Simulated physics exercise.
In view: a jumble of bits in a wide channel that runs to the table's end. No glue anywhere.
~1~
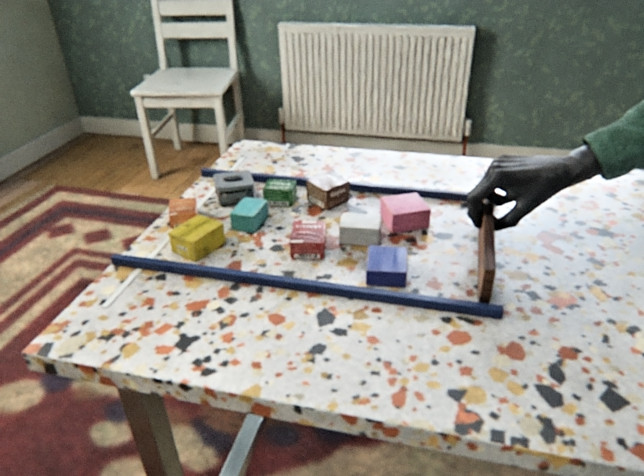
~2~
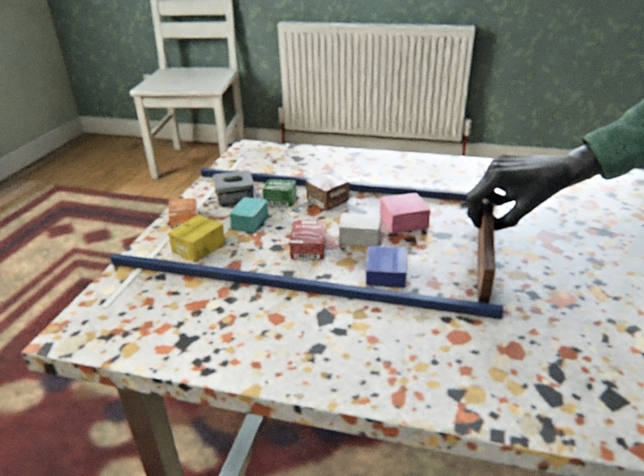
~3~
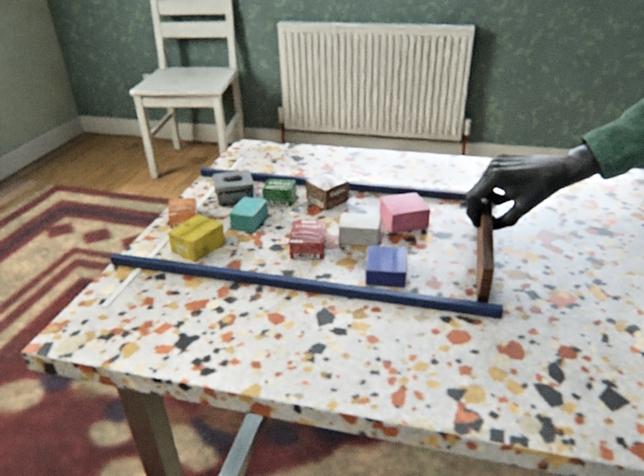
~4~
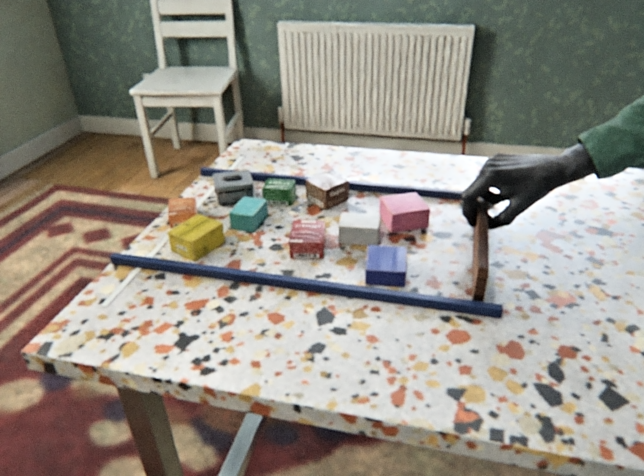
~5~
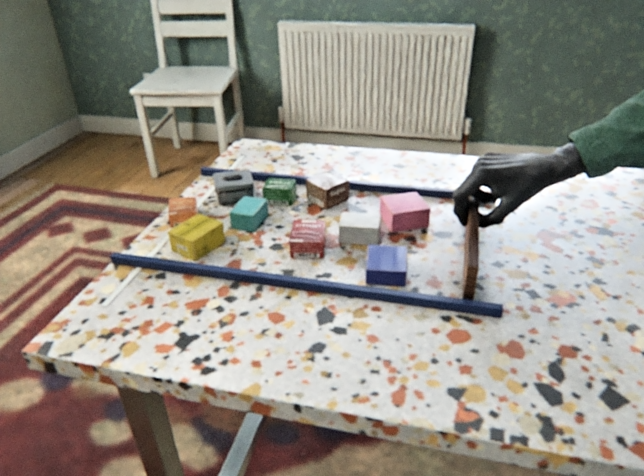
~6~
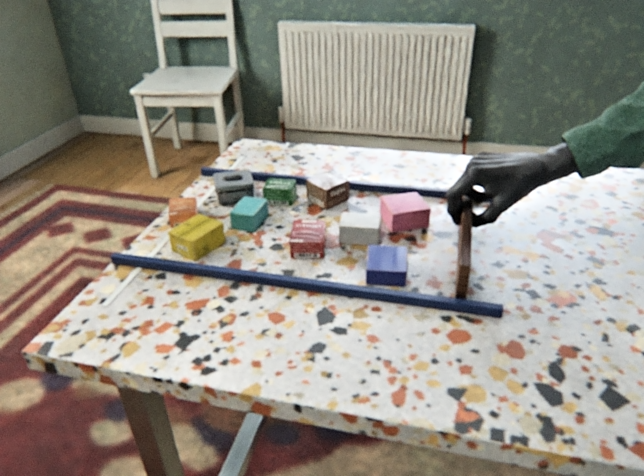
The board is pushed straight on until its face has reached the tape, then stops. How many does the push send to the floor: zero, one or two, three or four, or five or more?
Here the number that fall off is five or more.
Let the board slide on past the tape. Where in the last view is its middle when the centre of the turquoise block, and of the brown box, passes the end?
About (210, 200), and (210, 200) for the other.
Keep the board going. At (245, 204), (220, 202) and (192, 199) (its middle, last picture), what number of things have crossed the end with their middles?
Place by place, 0, 3 and 7.
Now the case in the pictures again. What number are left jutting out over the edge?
Overhanging: 3.
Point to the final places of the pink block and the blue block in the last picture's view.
About (189, 186), and the other about (146, 235).
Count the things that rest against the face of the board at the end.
It touches 3.
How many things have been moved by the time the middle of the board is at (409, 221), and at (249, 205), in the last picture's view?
The counts are 2 and 10.
Soon after, none off yet; orange box at rest near (184, 212); grey case at rest near (234, 187); yellow box at rest near (198, 237).
After that, none off yet; orange box moving near (180, 212); grey case displaced about its own width near (197, 190); yellow box displaced about its own width near (162, 237).
In the end, the number that fall off is five or more; gone, red box, brown box, green box, turquoise block, yellow box, grey case and orange box.
